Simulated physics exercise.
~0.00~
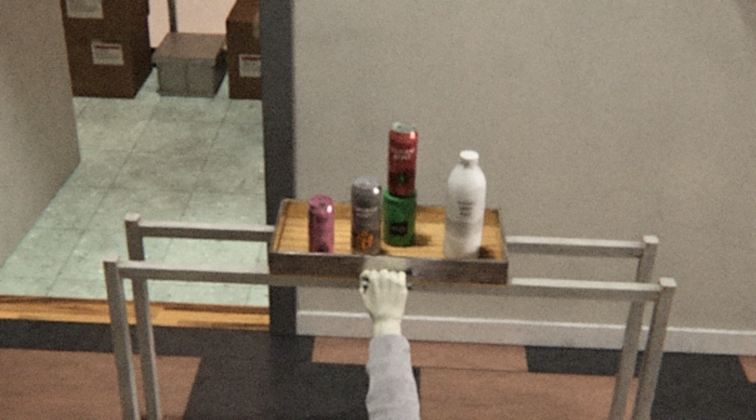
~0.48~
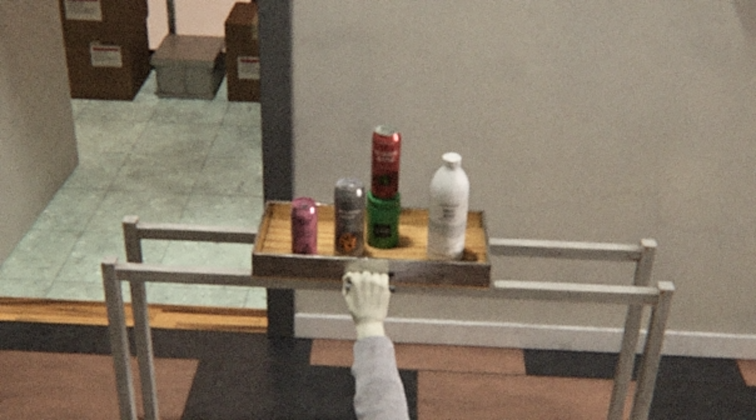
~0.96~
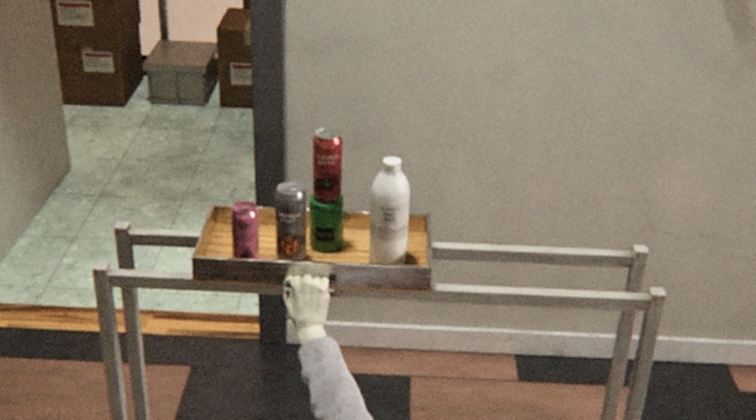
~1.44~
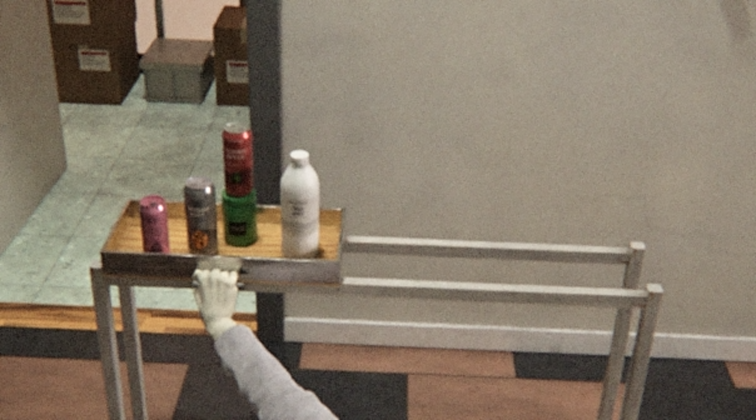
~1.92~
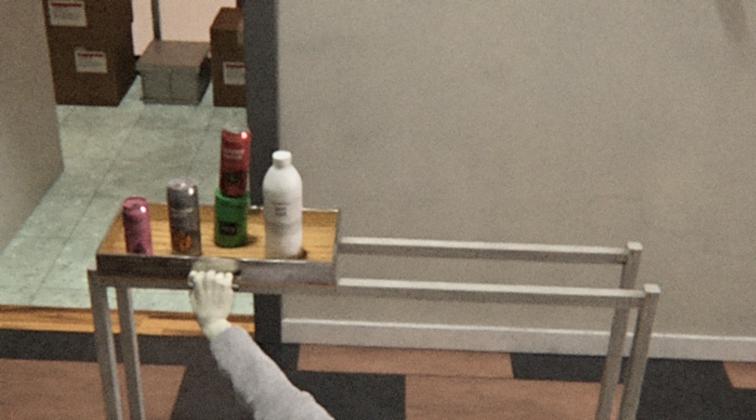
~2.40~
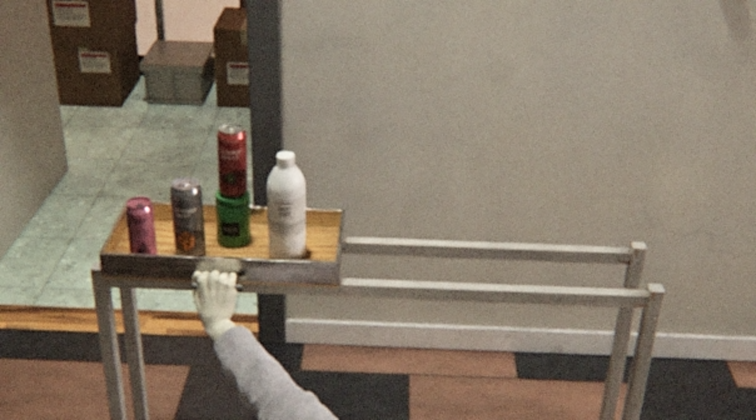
A wooden tray carrying a pink can, a grey can, a red can stacked on a green jar, and a tall white bottle, ordered left to right, rests midway along a metal rail frame. The slightly swaying view looks down on it from the front, with a grey wall behind and boxes on a pale tiled floor through a doorway at left. A pale hand in a grey sleeve grips the tray's front edge as it slides left, slowly, then faster. It stops at the left end, where the items shift slightly but stay upright aboard, the red can still on the jar.
